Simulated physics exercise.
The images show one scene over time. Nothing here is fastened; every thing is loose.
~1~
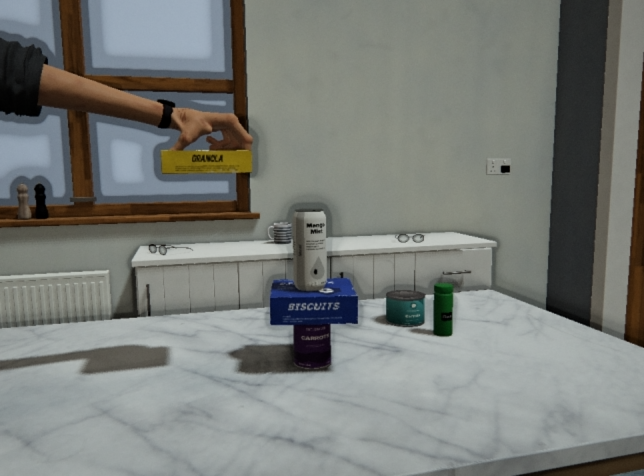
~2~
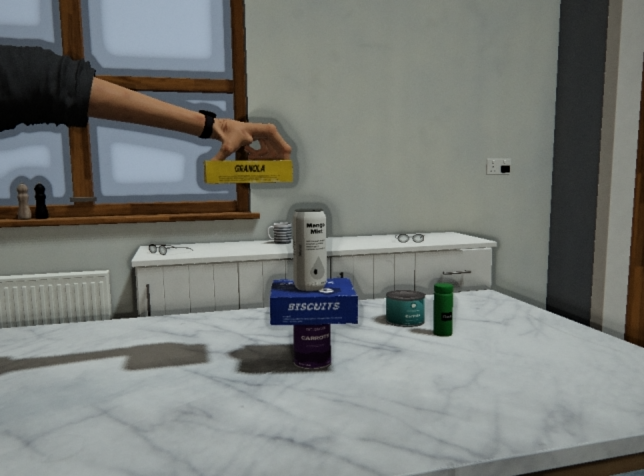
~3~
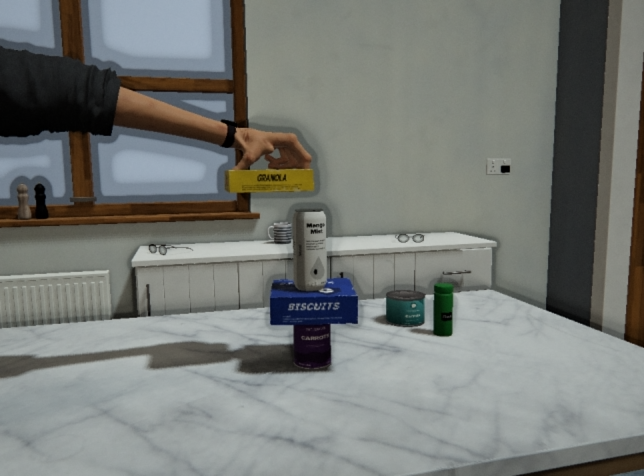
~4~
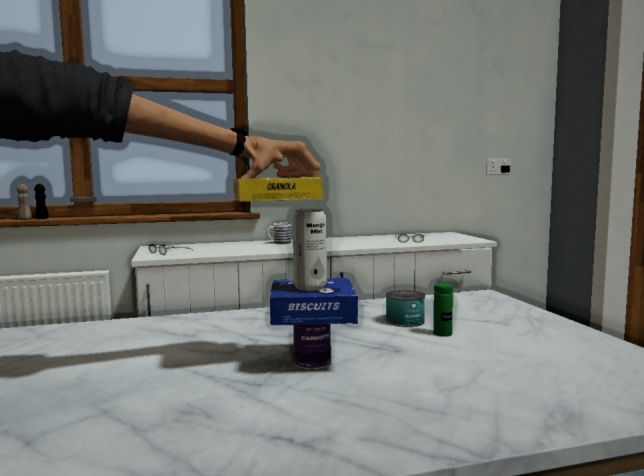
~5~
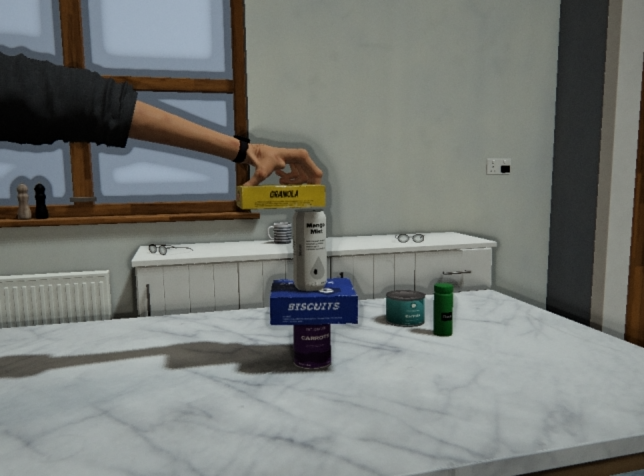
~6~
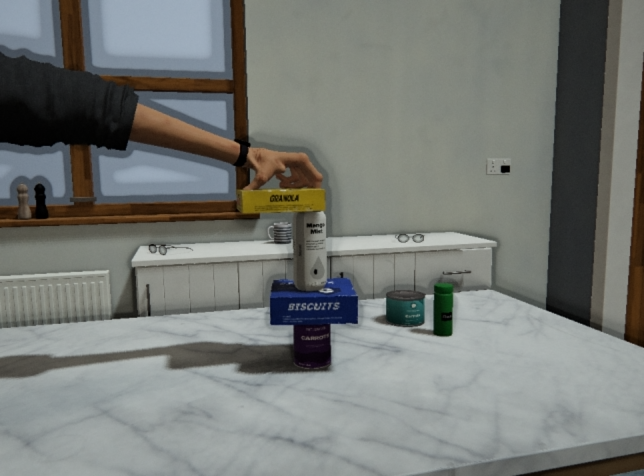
Kitchen with a marble counter, a hand carrying a yellow packet rightward and lowering it onto a white can above a blue packet.
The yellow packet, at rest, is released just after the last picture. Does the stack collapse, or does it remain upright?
It will not remain standing.
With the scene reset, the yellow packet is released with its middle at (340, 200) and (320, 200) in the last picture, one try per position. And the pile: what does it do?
In the first case the pile collapses, while in the second it remains standing.
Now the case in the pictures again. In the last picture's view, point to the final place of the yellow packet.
About (187, 373).
Then, 0.30 s past the last view, yellow packet now fallen.
Then, 0.50 s past the last view, things are still on the move.
Then, 0.60 s past the last view, as before.
Finally, fallen, yellow packet; the other 5 still in place. Final places as the last picture's camera would see them, yellow packet near (187, 373). The pile gives way.
